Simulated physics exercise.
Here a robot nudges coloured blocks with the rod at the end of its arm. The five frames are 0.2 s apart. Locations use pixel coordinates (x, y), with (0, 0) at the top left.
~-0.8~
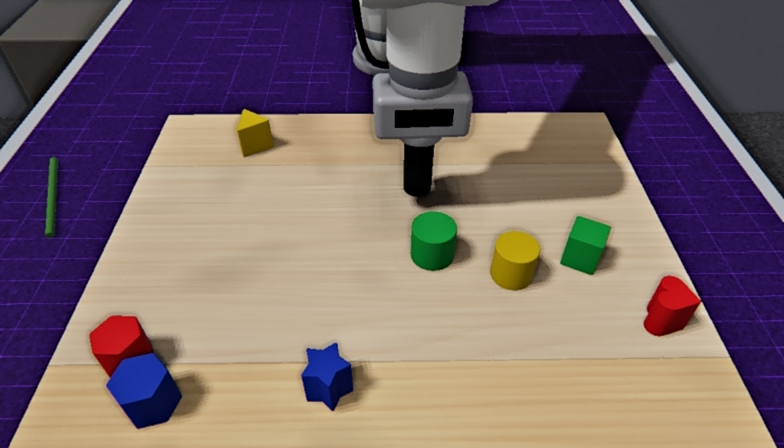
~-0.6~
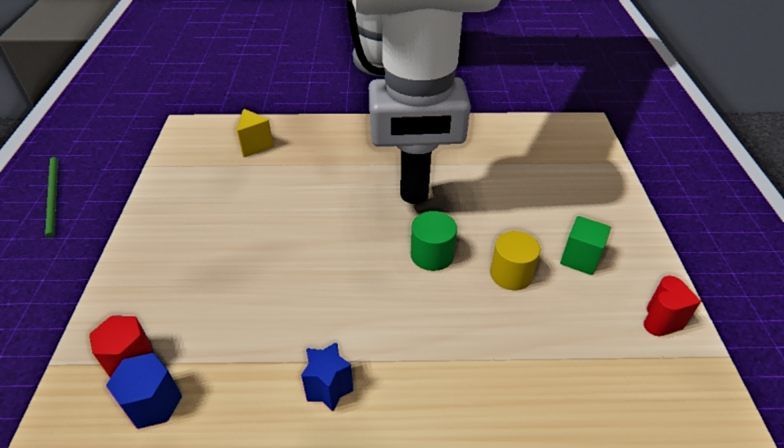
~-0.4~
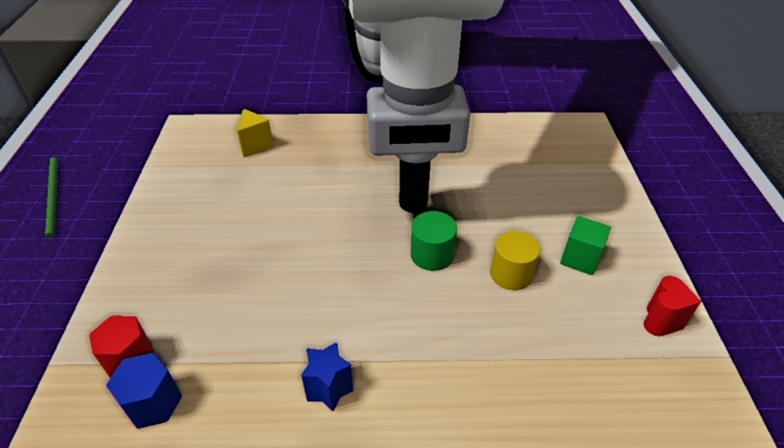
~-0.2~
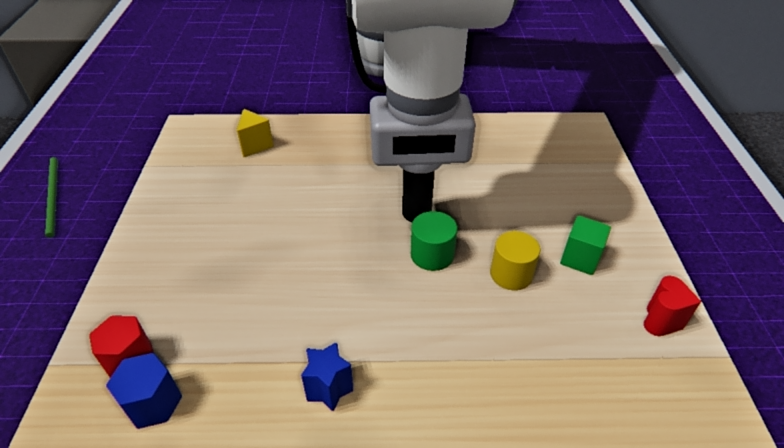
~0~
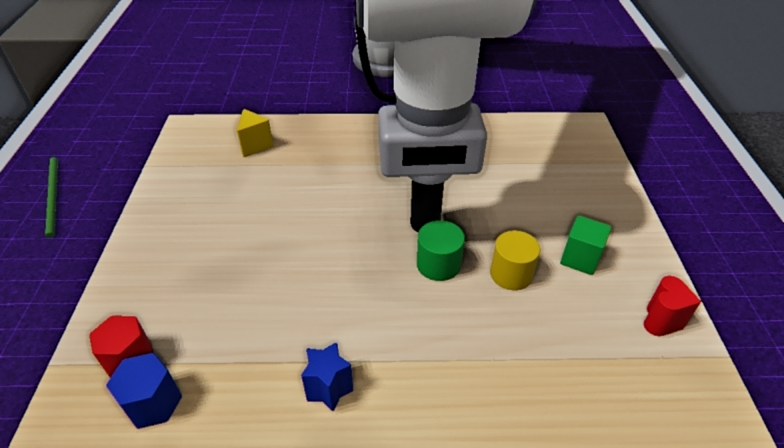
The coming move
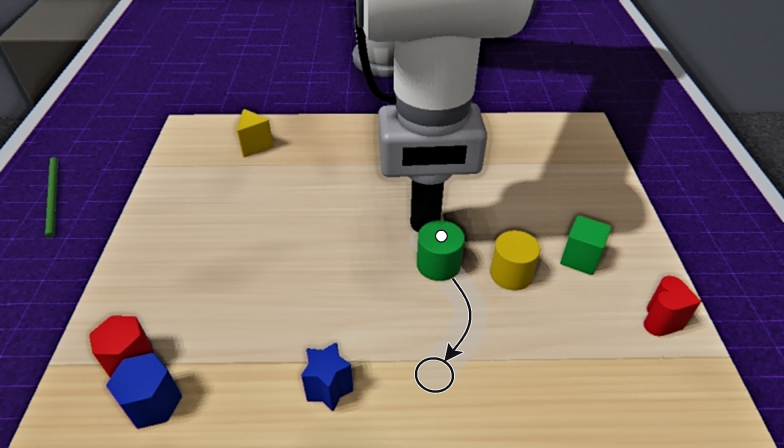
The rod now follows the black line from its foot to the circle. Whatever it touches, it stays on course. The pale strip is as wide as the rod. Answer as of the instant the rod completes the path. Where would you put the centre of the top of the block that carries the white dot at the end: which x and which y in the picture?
It should be at (484, 368) by then.
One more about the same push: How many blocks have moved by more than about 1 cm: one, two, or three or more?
I predict one.
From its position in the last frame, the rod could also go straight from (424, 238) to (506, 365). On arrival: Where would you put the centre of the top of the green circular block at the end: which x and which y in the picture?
Roughly at (506, 379).
Path on the board, from (424, 238) through (452, 278) and (469, 326) to (434, 375); the dot is on the green circular block.
On the path given first. One third of the way, rod at (455, 264); green circular block at (468, 282).
Two thirds of the way, rod at (470, 314); green circular block at (487, 338).
At the end, rod at (436, 361); green circular block at (484, 368); yellow circular block in place.
